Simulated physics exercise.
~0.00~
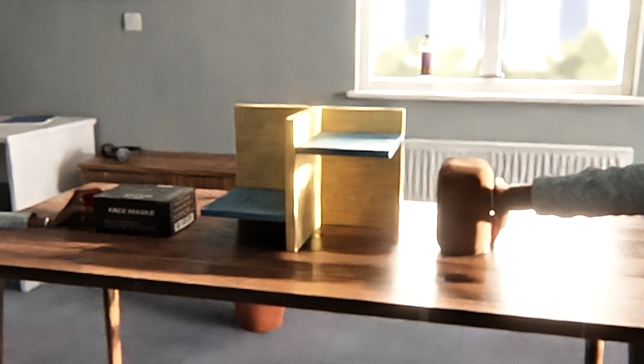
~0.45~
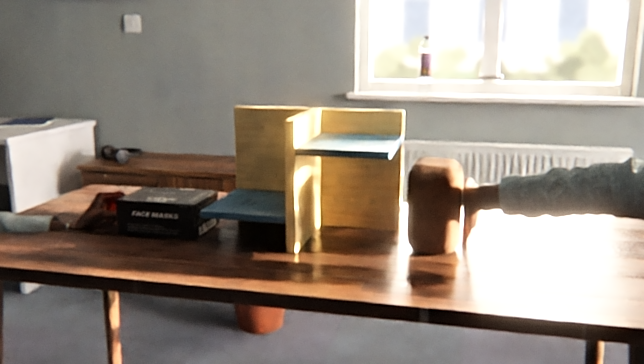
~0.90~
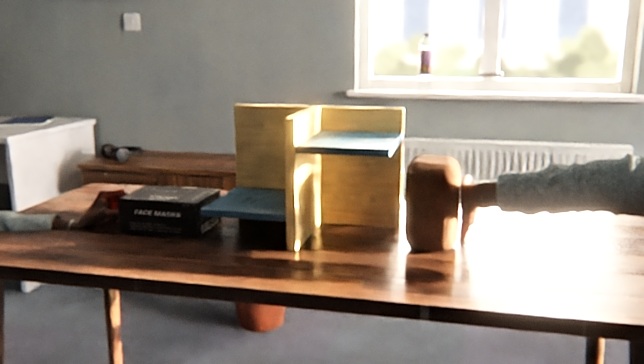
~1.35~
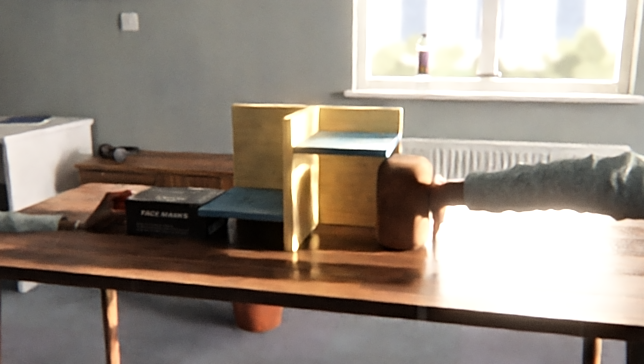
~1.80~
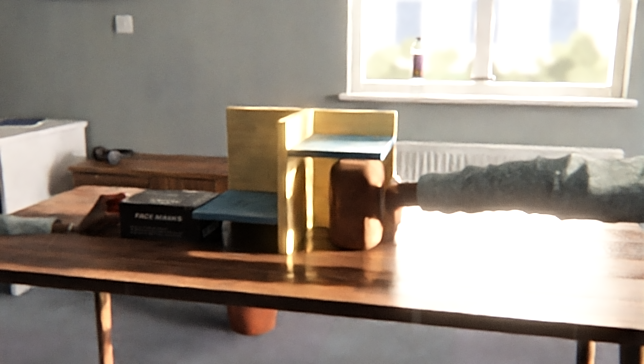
On a wooden table, hands slide a brown loaf under one shelf while a black box catches.
